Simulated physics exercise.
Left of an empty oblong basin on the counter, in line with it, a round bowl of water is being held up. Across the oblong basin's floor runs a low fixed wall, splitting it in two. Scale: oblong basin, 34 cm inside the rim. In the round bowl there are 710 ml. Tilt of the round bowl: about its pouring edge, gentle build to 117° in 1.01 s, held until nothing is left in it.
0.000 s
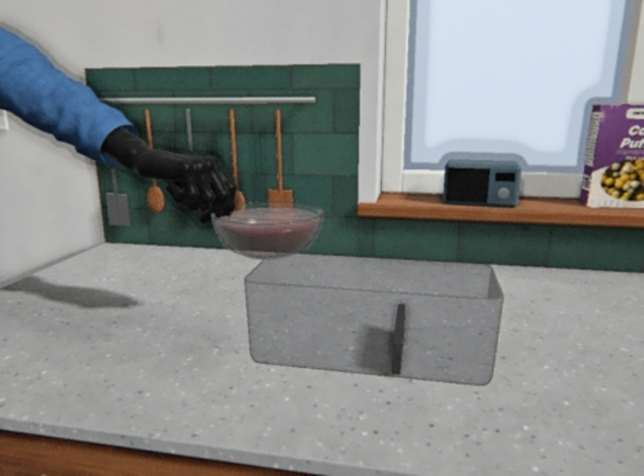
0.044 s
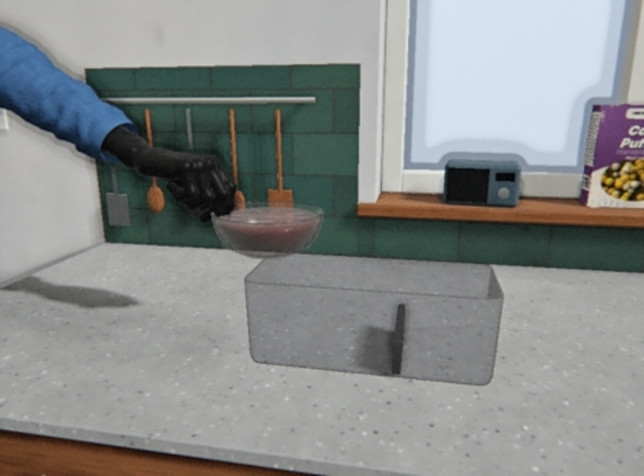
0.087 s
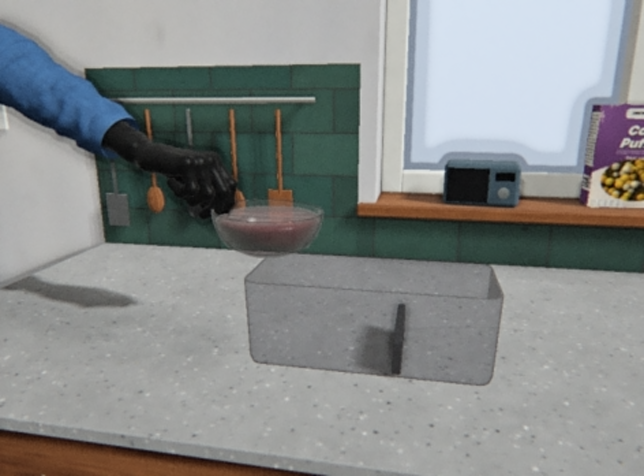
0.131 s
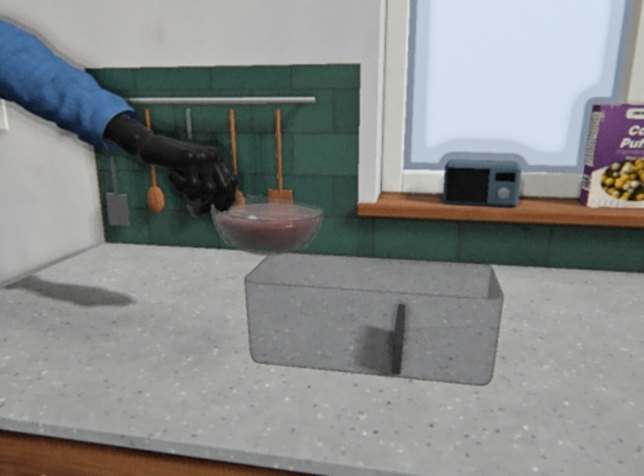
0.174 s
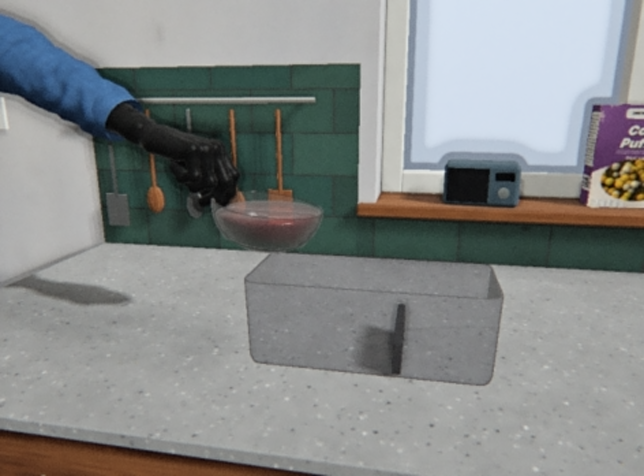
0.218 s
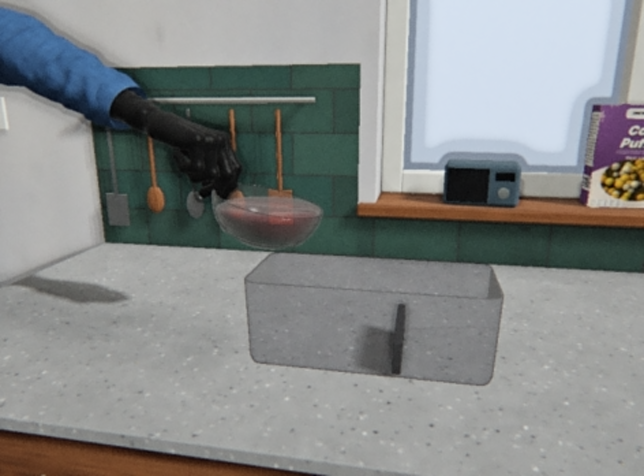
A round glass bowl held by a black-gloved hand tilts slightly rightward above an oblong basin.
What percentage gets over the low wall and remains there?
35 %.
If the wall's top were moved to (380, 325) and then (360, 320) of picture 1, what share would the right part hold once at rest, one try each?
Around 75 and 90 percent, in that order.
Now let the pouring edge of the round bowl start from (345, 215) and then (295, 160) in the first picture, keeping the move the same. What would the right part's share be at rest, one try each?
75 per cent first, 15 per cent second.
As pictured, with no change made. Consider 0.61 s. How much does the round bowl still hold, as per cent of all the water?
Close to 28 in a hundred.
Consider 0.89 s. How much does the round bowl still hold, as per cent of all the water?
About 0 per cent.
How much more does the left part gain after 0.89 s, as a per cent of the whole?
About 3 percent.
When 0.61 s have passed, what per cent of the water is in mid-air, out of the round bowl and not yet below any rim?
Some 46 per cent, I reckon.
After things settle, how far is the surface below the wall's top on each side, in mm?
Near 32 mm for the left and near 32 mm for the right.
Then, 0.61 s in, the tilt is 77° and 28 per cent is still to pour, 25 is left of the wall and 0 right of it.
Then, 0.89 s in, the tilt is 113° and 0 per cent is still to pour, 61 is left of the wall and 36 right of it.
Then, 1.19 s in, the tilt is 117° and 0 per cent is still to pour, 64 is left of the wall and 35 right of it.
Then, 1.51 s in, the tilt is 117° and 0 per cent is still to pour, 64 is left of the wall and 35 right of it.
Finally, 64 per cent lies left of the wall, 35 right of it and 1 outside.
